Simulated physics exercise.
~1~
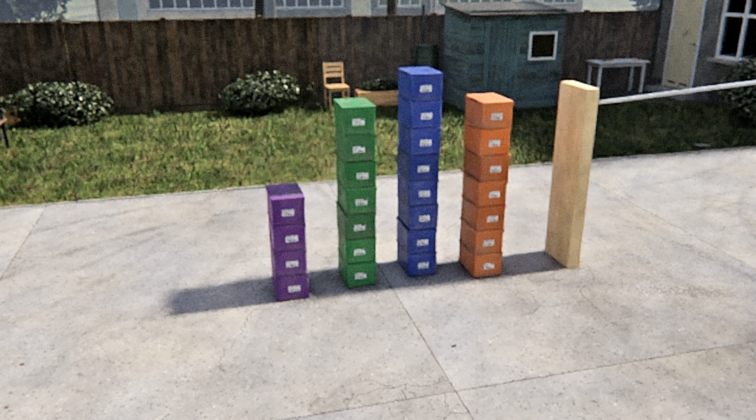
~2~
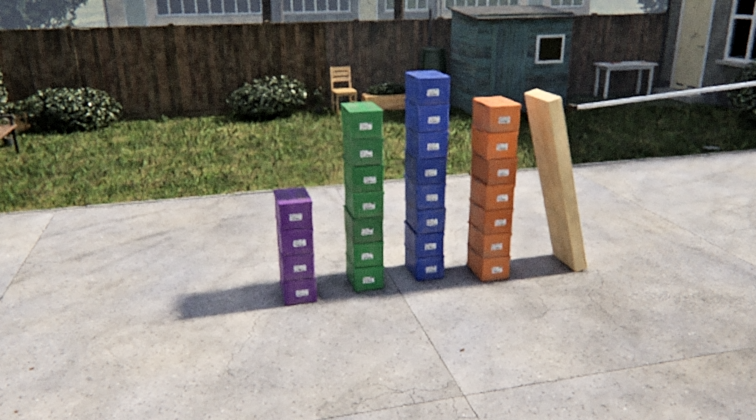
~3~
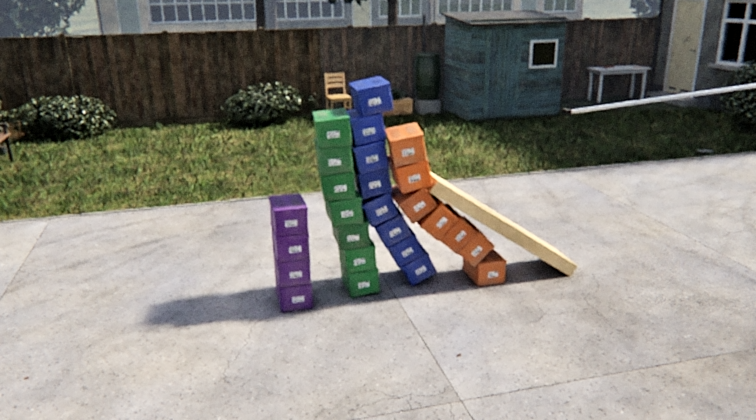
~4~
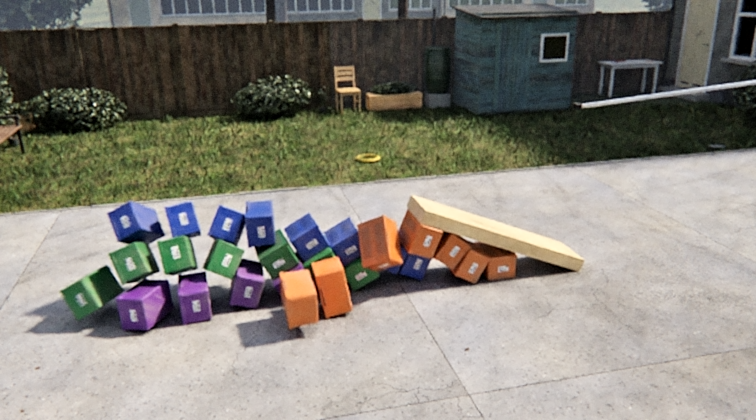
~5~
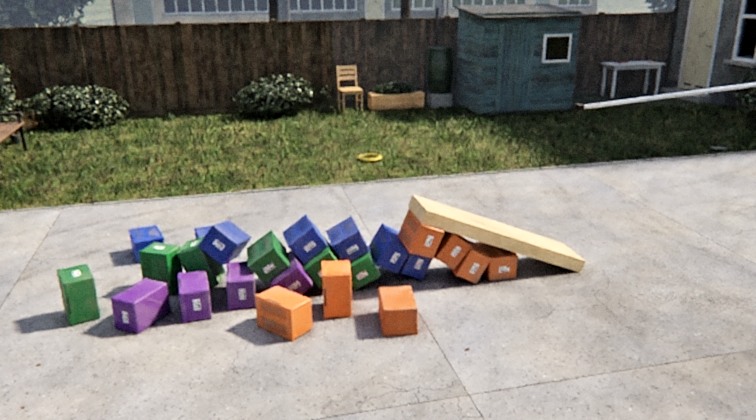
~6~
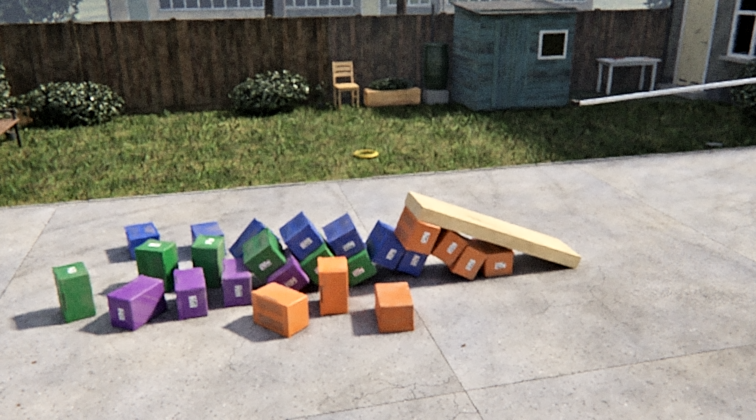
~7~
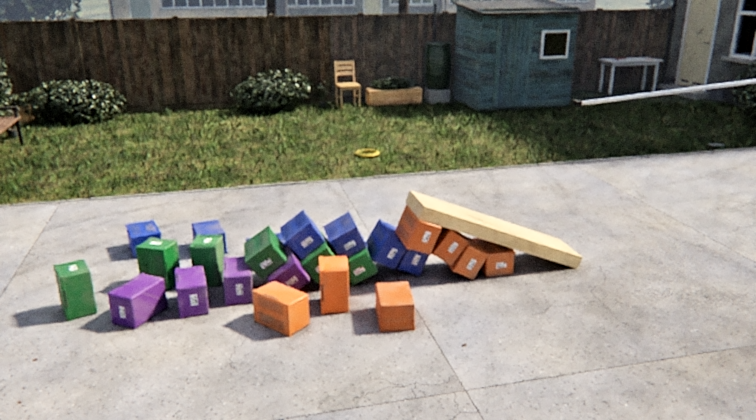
The clip opens on a concrete yard where four loose stacks of boxes, purple, green, blue and orange, stand in a row beside an upright wooden board at the right. The board tips left into the orange stack, which buckles and leans into the blue one, and the blue presses against the green. The stacks then collapse leftward, bringing down the purple pile as well. Boxes tumble over one another, and a few orange ones drop in front. Finally everything lies still in a scattered heap, with the board resting aslant on several orange boxes.
